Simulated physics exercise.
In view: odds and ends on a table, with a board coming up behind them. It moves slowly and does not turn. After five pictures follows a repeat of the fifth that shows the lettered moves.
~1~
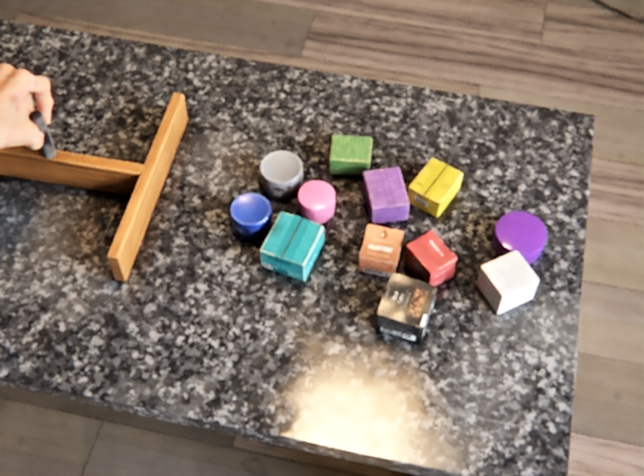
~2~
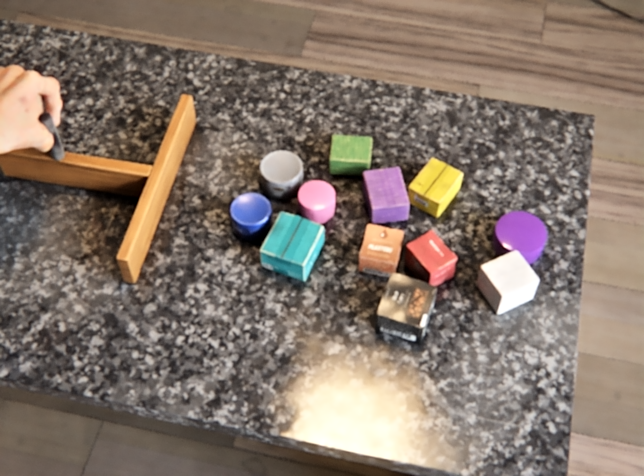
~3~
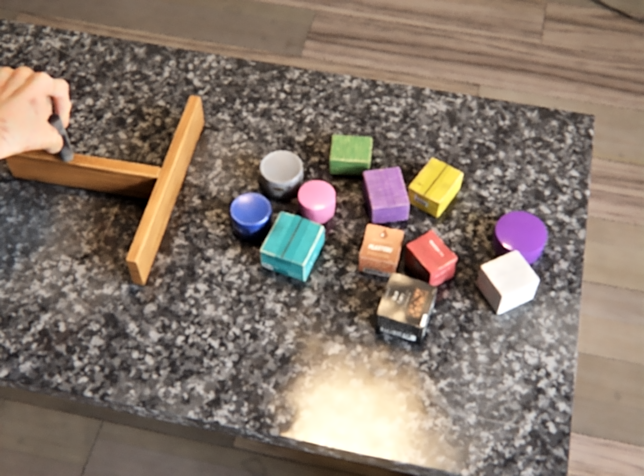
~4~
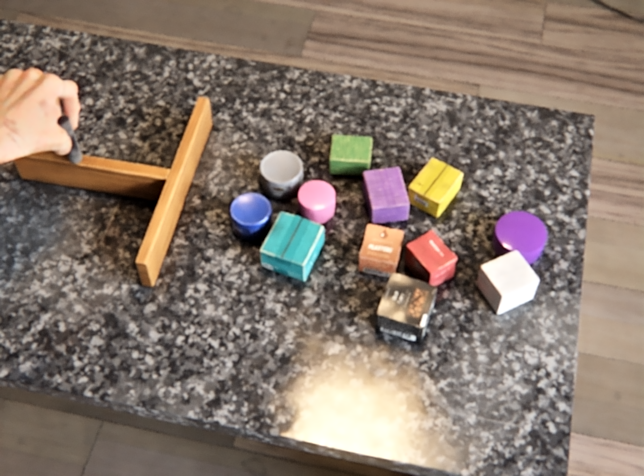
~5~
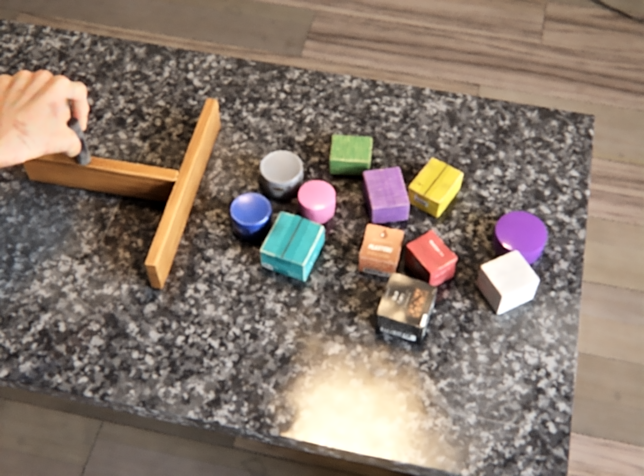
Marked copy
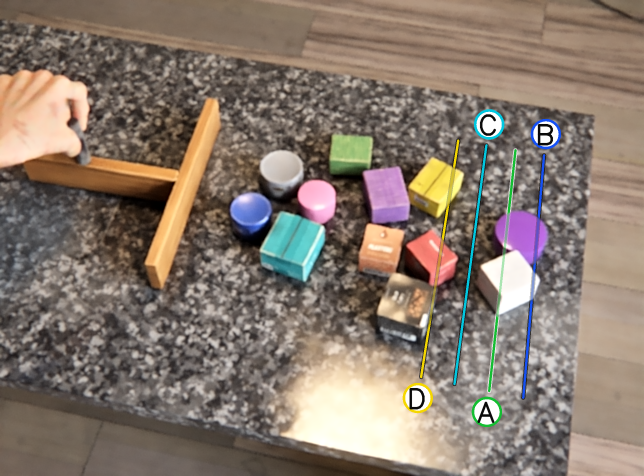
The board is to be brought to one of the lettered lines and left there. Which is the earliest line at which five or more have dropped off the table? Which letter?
It can halt at B.
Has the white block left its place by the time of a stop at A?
Yes.
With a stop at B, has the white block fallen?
Yes.
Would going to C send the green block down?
By then, no.
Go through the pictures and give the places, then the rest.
The first picture shows orange box (381, 252); black box (406, 308); blue jar (252, 217).
The second picture shows board (156, 172); grey tub (282, 175).
The third picture shows board (166, 173); white block (507, 282).
The fourth picture shows board (174, 175); purple pot (519, 239).
The fifth picture shows board (183, 176); green block (351, 156); red packet (430, 261); pink pot (316, 203).
On the marked copy, A at (504, 260); B at (535, 266); C at (472, 254); D at (441, 249).
Taking B. A third of the way, board (306, 199); green block (355, 153); yellow box (440, 186).
Two thirds of the way, board (433, 221); purple pot (555, 227); white block (528, 299).
When it is over, board (537, 240); white block over the edge; red packet over the edge; five fallen.
As for the rest, A drops only three; C drops only one; D drops none.
